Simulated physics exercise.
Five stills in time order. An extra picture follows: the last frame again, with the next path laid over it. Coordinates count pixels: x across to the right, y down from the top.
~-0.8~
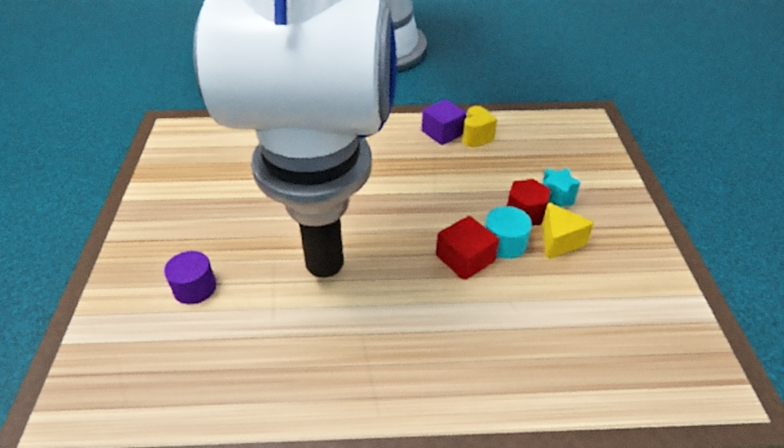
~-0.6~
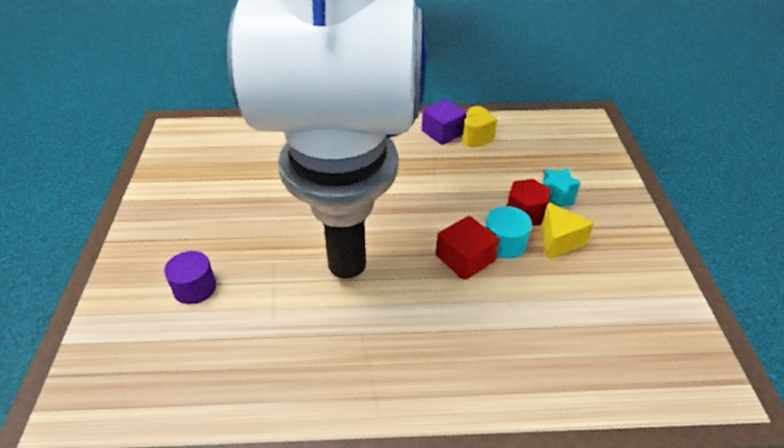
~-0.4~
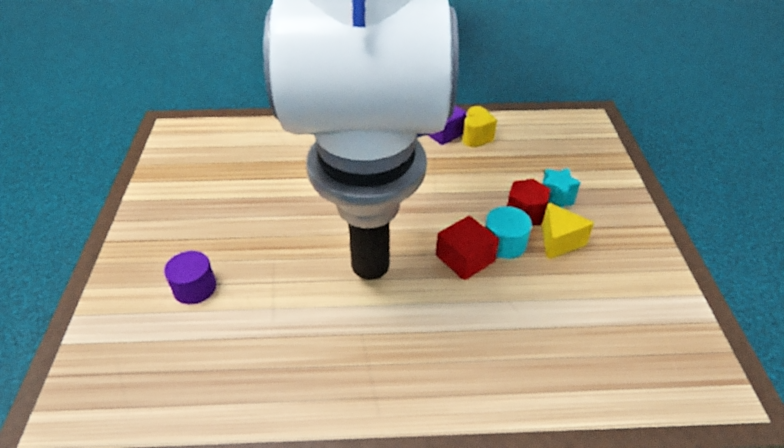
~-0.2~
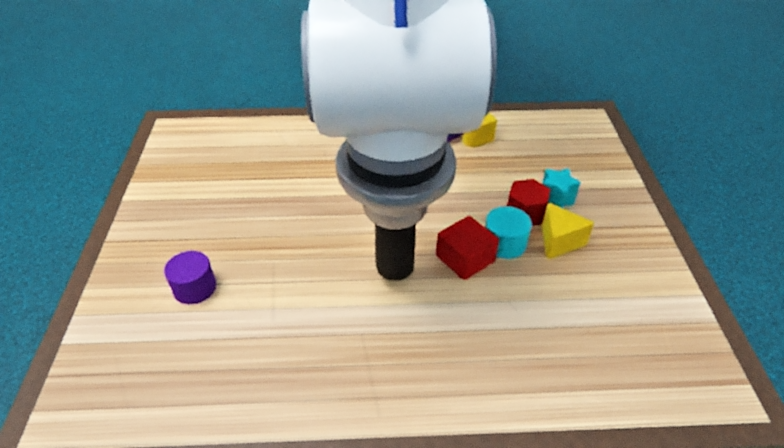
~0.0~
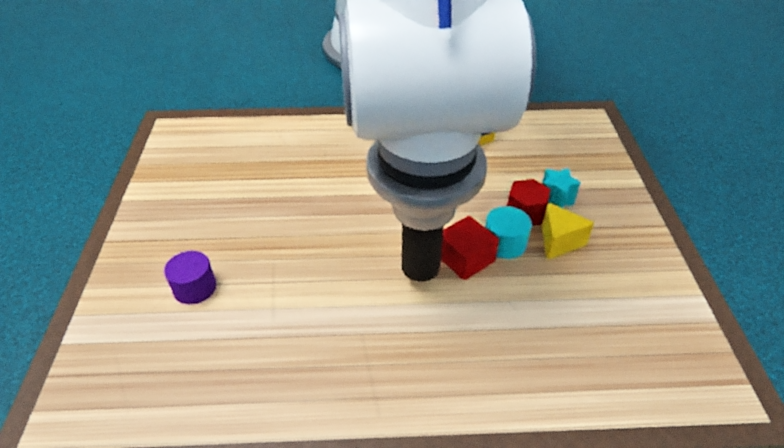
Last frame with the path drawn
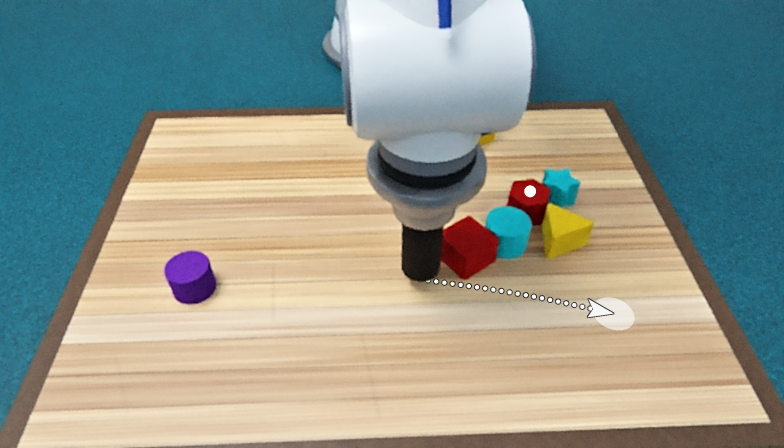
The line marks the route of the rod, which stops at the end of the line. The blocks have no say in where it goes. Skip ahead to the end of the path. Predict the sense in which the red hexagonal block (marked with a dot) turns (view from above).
Looking down: Anticlockwise.
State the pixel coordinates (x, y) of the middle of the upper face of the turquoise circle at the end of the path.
Its top face will be centred at roughly (527, 210).
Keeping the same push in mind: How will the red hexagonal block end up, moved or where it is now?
Its place changes.
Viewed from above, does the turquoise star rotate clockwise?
Yes, I think so.
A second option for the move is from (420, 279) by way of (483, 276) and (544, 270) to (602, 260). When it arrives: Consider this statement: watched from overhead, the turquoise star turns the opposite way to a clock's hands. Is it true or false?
That is false.
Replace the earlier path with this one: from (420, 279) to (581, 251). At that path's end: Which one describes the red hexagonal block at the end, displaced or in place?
In the end it has been moved.
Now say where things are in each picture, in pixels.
In the first picture, rod tip (325, 265); block tops, red four-sided block (468, 236); turquoise circle (509, 221); red hexagonal block (530, 191); turquoise star (561, 178).
In the second picture, rod (347, 266); blocks unchanged.
In the third picture, rod (371, 266); blocks unchanged.
In the fourth picture, rod (395, 267); blocks unchanged.
In the fifth picture, rod (421, 269); red four-sided block (468, 236); turquoise circle (509, 221); red hexagonal block (530, 191); turquoise star (561, 178).
Path on the board, from (420, 279) over (514, 293) to (613, 313); the dot is on the red hexagonal block.
What follows on the original path. One third of the way, rod (485, 277); red four-sided block (496, 237), turned 30° anticlockwise; turquoise circle (526, 212); red hexagonal block (533, 185), turned 20° anticlockwise; turquoise star (562, 175), turned 25° clockwise.
Two thirds of the way, rod (550, 289); red four-sided block (500, 237), turned 40° anticlockwise; turquoise circle (527, 210); red hexagonal block (534, 183), turned 20° anticlockwise; turquoise star (562, 174), turned 30° clockwise.
At the end, rod (618, 303); red four-sided block (500, 237), turned 40° anticlockwise; turquoise circle (527, 210); red hexagonal block (534, 183), turned 20° anticlockwise; turquoise star (562, 174), turned 30° clockwise.
